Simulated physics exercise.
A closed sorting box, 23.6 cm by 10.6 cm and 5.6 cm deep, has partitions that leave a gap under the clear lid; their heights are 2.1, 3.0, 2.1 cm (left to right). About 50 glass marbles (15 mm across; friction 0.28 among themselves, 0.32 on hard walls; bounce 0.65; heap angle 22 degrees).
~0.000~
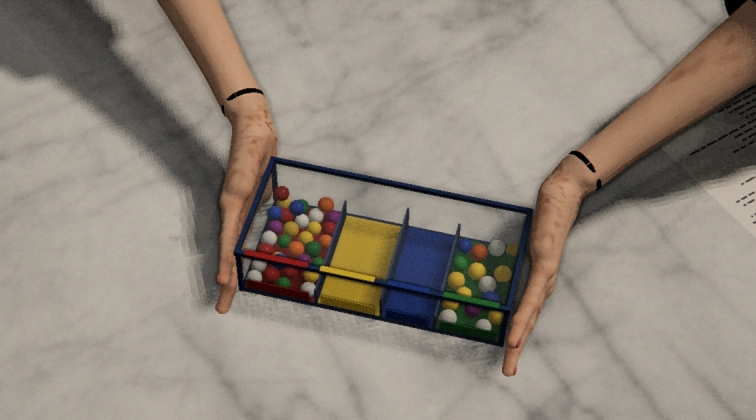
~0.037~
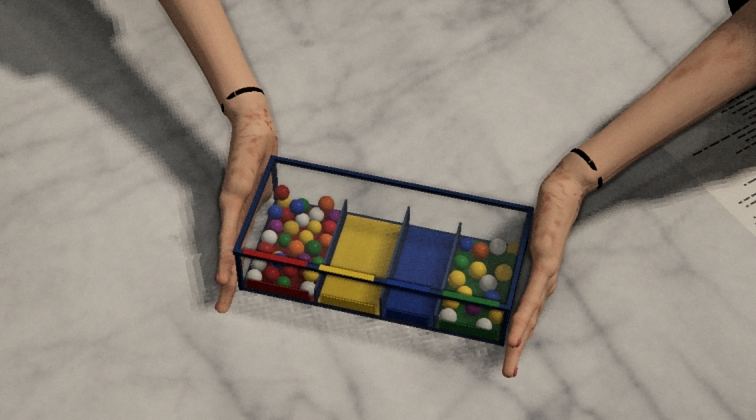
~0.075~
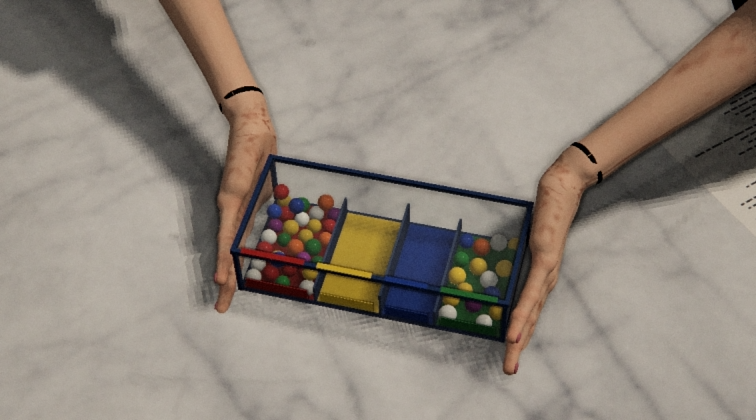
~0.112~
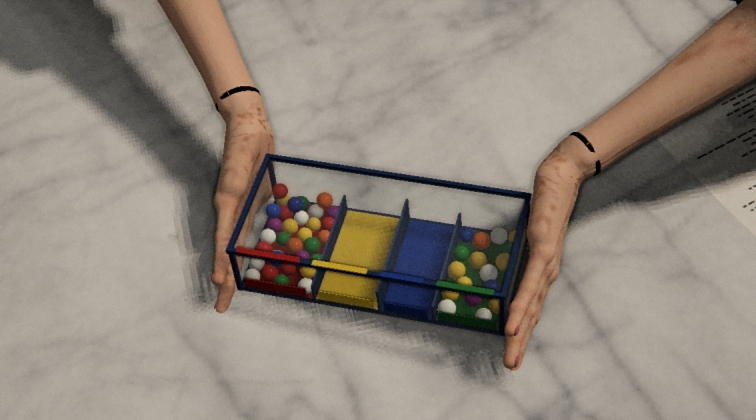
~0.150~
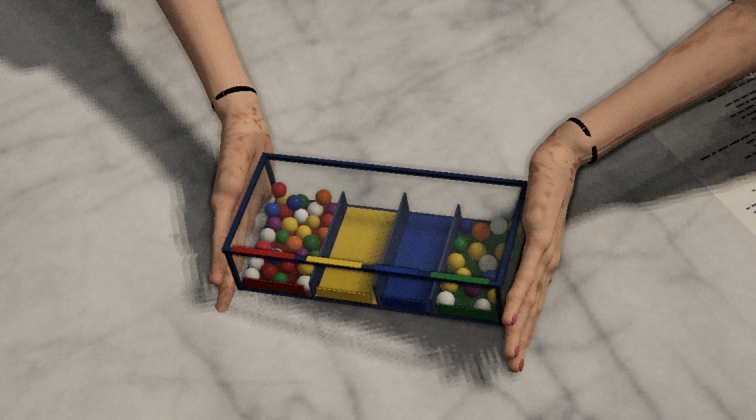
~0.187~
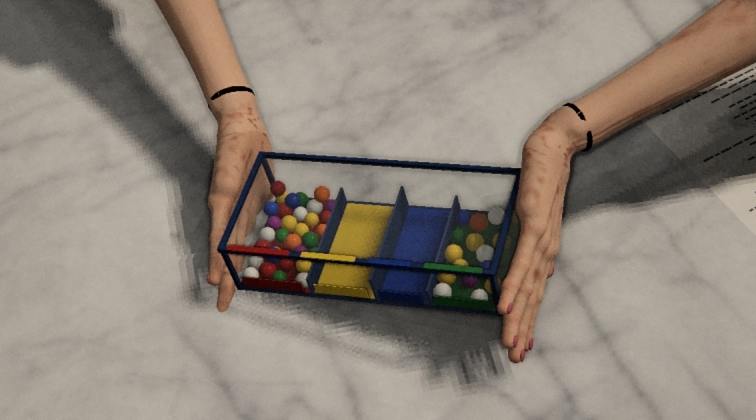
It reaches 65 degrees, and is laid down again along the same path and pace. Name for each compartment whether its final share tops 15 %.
Red over, blue under, green over, yellow under.
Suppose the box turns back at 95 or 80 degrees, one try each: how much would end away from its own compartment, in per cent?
Some 35 and 25 per cent.
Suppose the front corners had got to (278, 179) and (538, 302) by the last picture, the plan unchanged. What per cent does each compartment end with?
Red 30; blue 10; green 45; yellow 20.
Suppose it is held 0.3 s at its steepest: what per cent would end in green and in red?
Green 35; red 65.
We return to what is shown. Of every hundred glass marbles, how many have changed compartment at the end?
About 0 per cent.
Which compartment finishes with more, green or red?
The red compartment.
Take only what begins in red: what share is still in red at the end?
Roughly 100 per cent.
After 0.78 s, tilt 65 degrees; red 65 %, green 35 %.
After 1.17 s, tilt 28 degrees; red 65 %, green 35 %.
Then, at 1.65 s, tilt 0 degrees; red 65 %, green 35 %.
At rest (2.4 s), red 65 %, blue 0 %, green 35 %, yellow 0 %.
